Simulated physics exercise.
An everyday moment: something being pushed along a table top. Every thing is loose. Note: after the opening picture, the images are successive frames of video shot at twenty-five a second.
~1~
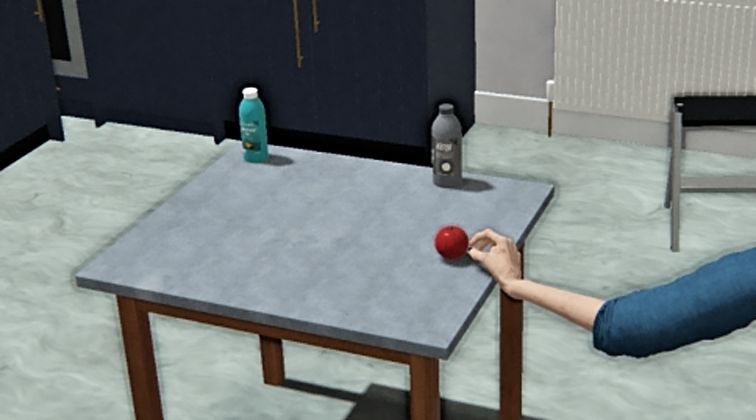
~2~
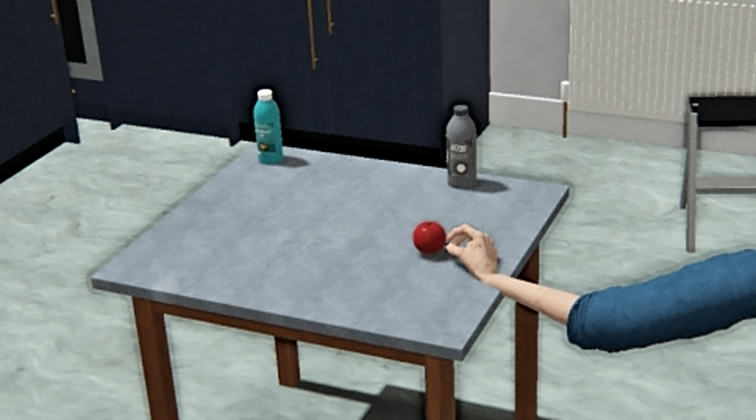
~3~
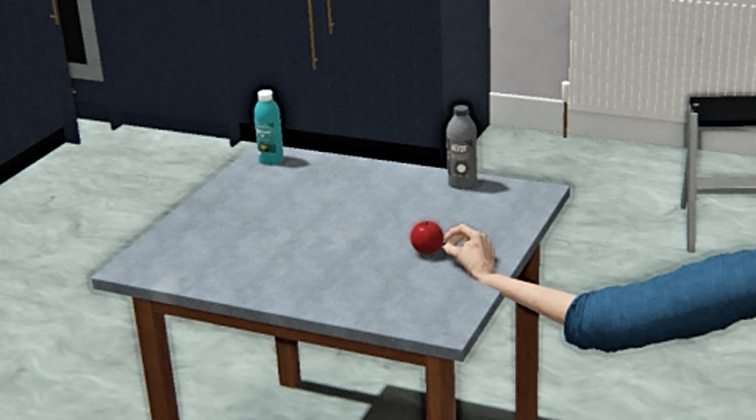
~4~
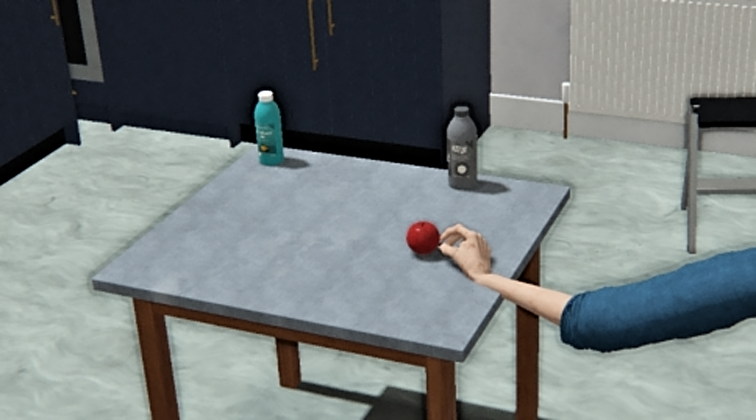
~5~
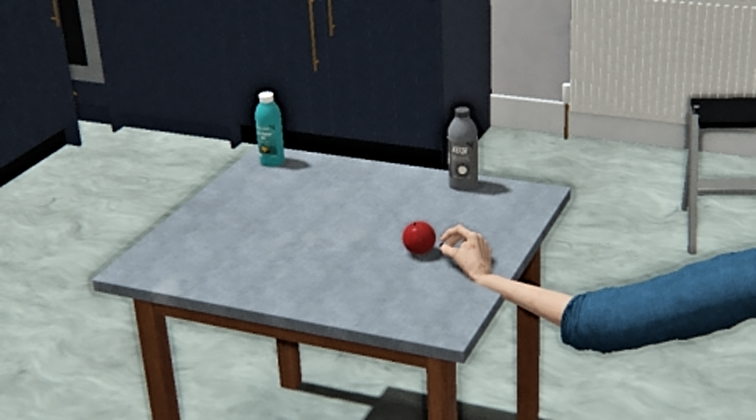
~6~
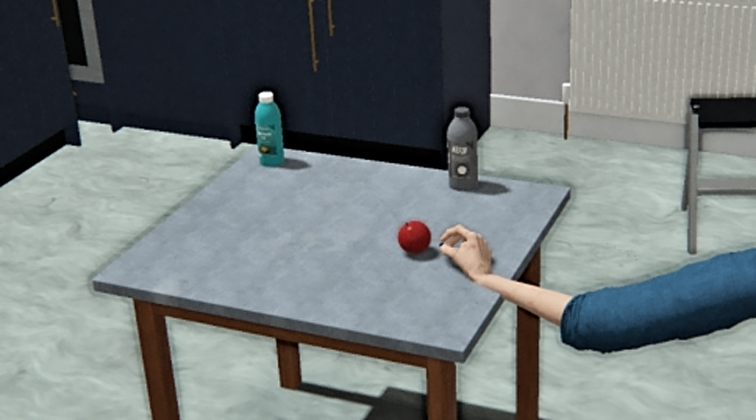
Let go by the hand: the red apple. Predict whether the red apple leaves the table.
It stays up on the table.
Then, 0.10 s past the last view, red apple displaced about its own width near (404, 236).
Then, 0.30 s past the last view, red apple displaced about its own width near (387, 233).
Then, 0.40 s past the last view, red apple displaced about its own width near (381, 232).
Then, 0.70 s past the last view, red apple displaced well along near (369, 230).
Finally, moved from the start, red apple. Final places as the last picture's camera would see them, red apple near (366, 230).
